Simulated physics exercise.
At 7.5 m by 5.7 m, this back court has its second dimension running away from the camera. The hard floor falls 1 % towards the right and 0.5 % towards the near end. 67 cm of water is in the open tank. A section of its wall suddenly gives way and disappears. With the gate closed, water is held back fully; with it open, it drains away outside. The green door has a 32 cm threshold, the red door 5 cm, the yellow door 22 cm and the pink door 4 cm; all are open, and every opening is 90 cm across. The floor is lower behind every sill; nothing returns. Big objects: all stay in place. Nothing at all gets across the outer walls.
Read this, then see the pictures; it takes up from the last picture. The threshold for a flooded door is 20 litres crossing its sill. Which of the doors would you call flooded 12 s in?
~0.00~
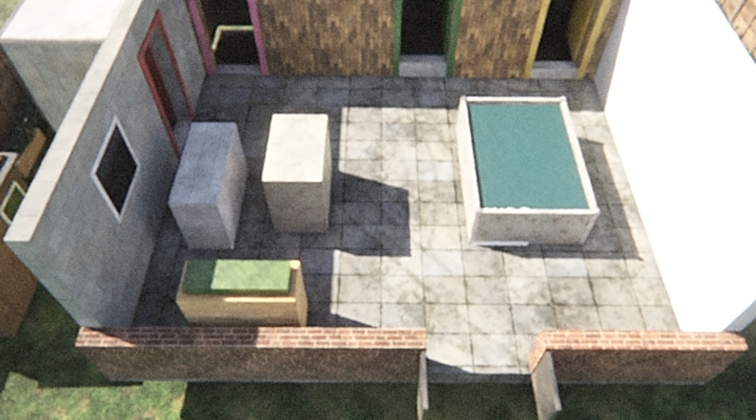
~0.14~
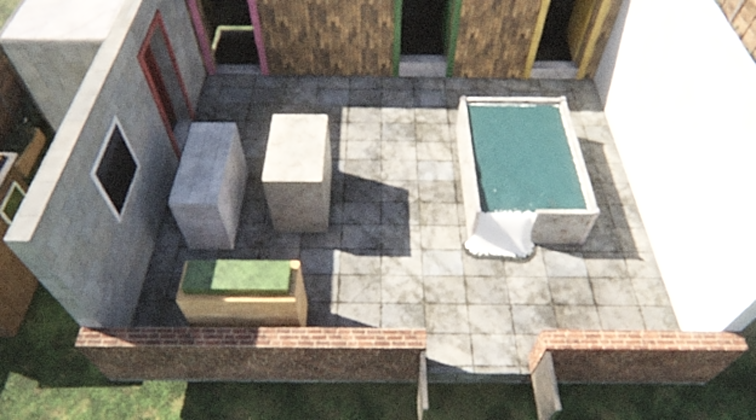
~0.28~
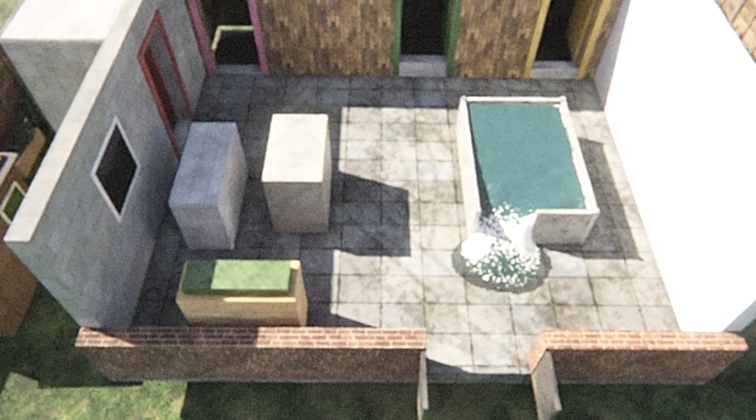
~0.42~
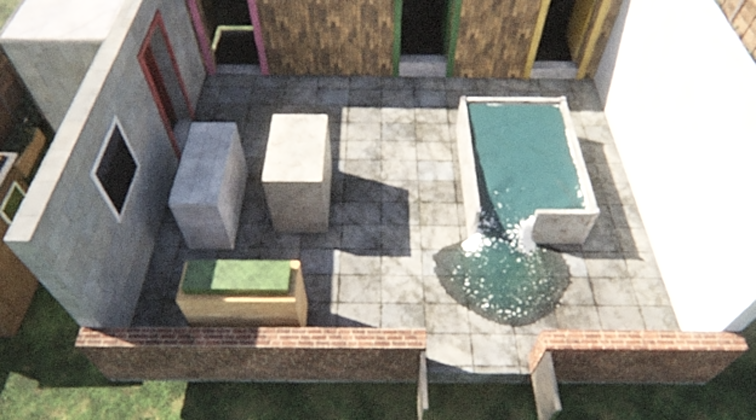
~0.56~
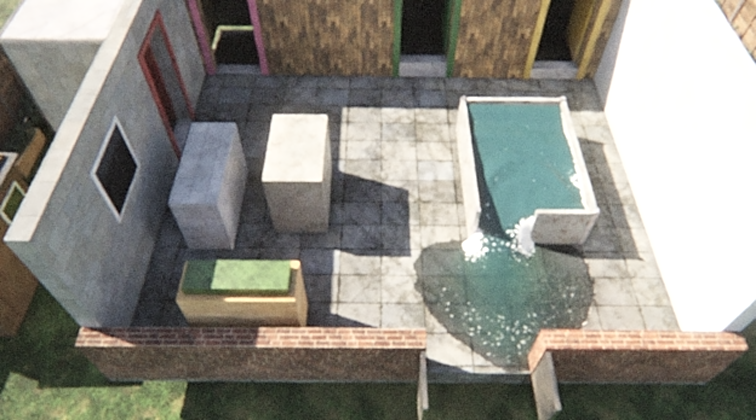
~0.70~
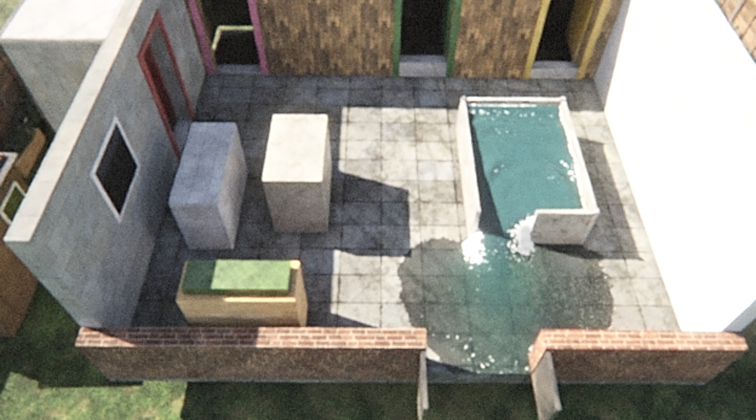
I would call the green door not flooded; I would call the red door not flooded; I would call the yellow door not flooded; I would call the pink door not flooded.
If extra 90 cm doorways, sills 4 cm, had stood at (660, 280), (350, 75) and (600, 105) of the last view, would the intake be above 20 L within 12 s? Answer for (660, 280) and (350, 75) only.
In turn: Beyond it, short of it.
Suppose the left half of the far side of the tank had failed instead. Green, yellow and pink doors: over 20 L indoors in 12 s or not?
Door green stays within, door yellow stays within, door pink goes beyond.
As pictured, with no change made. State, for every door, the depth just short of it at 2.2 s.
In cm: Green 0, red 0, yellow 0, pink 0.
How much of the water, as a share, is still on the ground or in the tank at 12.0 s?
Near 52 in a hundred is still there.
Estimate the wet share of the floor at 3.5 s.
Wet share: Near 35 percent.
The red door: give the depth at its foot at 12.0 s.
Around 0.5 cm deep.
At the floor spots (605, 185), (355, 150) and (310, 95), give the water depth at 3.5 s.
Depths: About 3, 0 and 0 centimetres.
After 1.4 s water covers 15 % of the floor and is deepest (34 cm) near (495, 252); green door not reached, red door not reached, yellow door not reached, pink door not reached.
After 2.2 s water covers 20 % of the floor and is deepest (32 cm) near (673, 357); green door not reached, red door not reached, yellow door not reached, pink door not reached.
After 3.5 s water covers 35 % of the floor and is deepest (22 cm) near (687, 357); green door not reached, red door not reached, yellow door not reached, pink door not reached.
After 7.0 s water covers 60 % of the floor and is deepest (13 cm) near (673, 357); green door not reached, red door 1 cm at the sill, 0 L in, yellow door 8 cm at the sill, 0 L in, pink door not reached.
After 12.0 s water covers 85 % of the floor and is deepest (8 cm) near (673, 357); green door 3 cm at the sill, 0 L in, red door 1 cm at the sill, 0 L in, yellow door 5 cm at the sill, 0 L in, pink door not reached.
